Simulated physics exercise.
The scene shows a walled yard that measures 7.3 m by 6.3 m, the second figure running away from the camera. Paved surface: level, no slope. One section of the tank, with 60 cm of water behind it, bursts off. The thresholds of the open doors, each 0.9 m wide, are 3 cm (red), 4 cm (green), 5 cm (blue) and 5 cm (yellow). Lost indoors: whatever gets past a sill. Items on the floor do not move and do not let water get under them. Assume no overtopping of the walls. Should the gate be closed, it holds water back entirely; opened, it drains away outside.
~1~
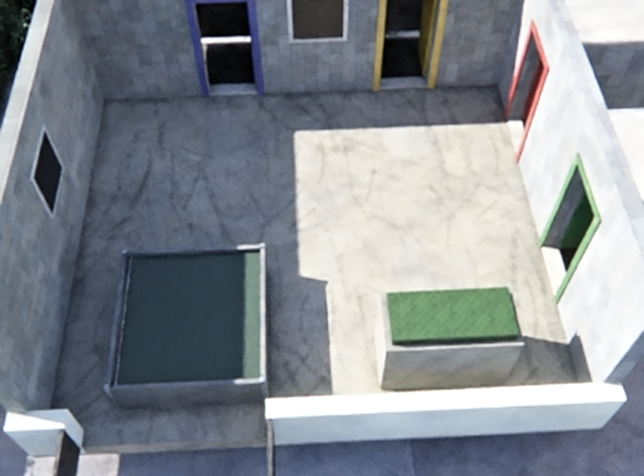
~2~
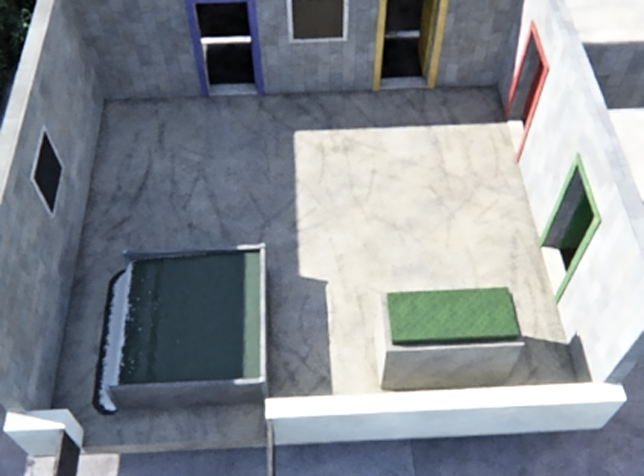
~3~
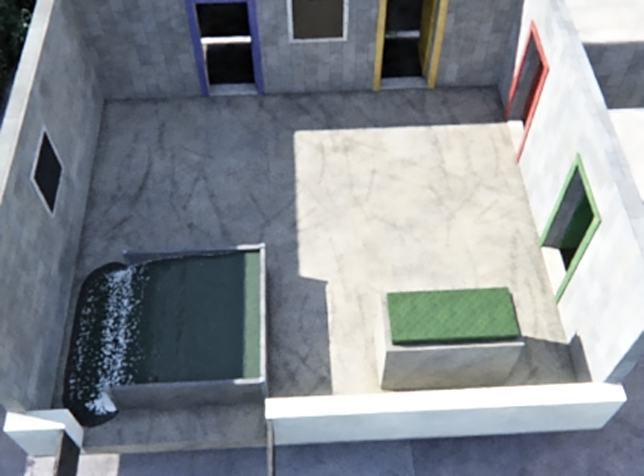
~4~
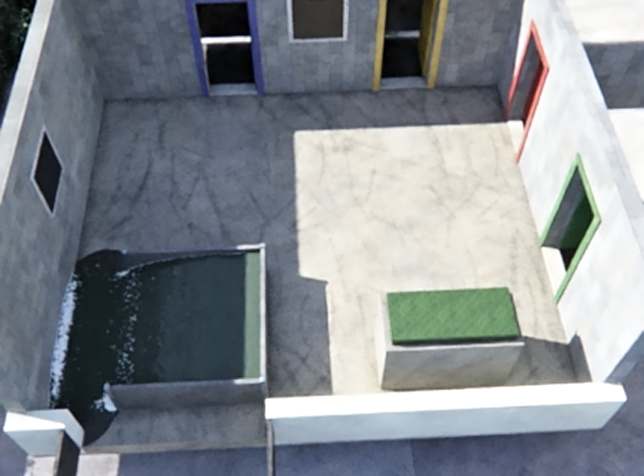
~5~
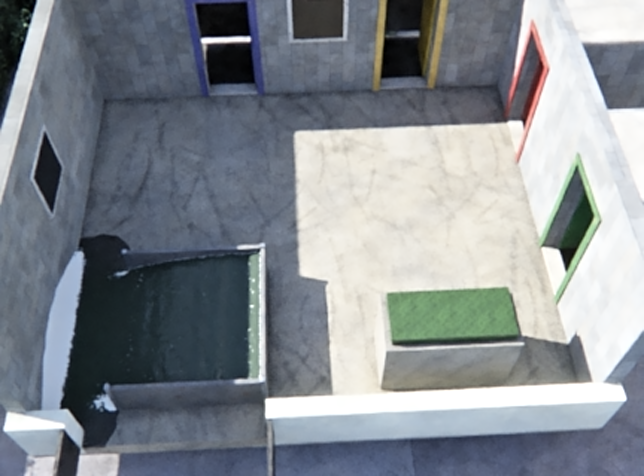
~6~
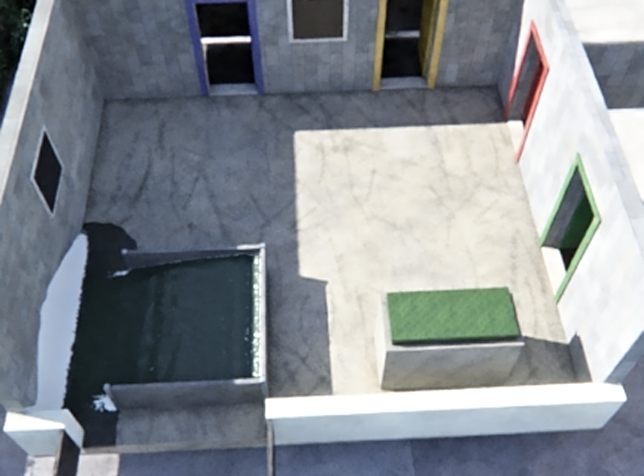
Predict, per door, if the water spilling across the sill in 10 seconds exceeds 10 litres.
Prediction: The red door exceeds 10 litres; the green door does not exceed 10 litres; the blue door exceeds 10 litres; the yellow door does not exceed 10 litres.
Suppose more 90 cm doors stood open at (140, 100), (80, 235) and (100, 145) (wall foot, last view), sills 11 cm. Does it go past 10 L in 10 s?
More, more, less.
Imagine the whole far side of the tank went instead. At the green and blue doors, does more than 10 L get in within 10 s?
Here's how it goes: Green falls short, blue exceeds it.
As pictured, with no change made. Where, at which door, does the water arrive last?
It's the green door that comes last.
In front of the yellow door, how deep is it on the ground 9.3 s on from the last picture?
I'd put it at around 4.0 cm deep.
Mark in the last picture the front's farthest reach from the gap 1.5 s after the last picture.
I'd put it near pixel (104, 106) of the last picture.
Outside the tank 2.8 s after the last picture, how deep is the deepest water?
Max depth: About 23 centimetres.
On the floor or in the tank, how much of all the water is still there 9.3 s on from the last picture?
Roughly 74 percent.
Then, 0.7 s after the last picture water covers 10 % of the floor and is deepest (55 cm) near (48, 431); red door not reached, green door not reached, blue door not reached, yellow door not reached.
Then, 1.5 s after the last picture water covers 25 % of the floor and is deepest (38 cm) near (50, 418); red door not reached, green door not reached, blue door not reached, yellow door not reached.
Then, 2.8 s after the last picture water covers 35 % of the floor and is deepest (23 cm) near (103, 113); red door not reached, green door not reached, blue door 12 cm at the sill, 17 L in, yellow door not reached.
Then, 5.3 s after the last picture water covers 50 % of the floor and is deepest (22 cm) near (48, 431); red door 4 cm at the sill, 0 L in, green door not reached, blue door 7 cm at the sill, 48 L in, yellow door 4 cm at the sill, 0 L in.
Then, 9.3 s after the last picture water covers 75 % of the floor and is deepest (10 cm) near (97, 367); red door 6 cm at the sill, 43 L in, green door 3 cm at the sill, 0 L in, blue door 6 cm at the sill, 58 L in, yellow door 4 cm at the sill, 0 L in.
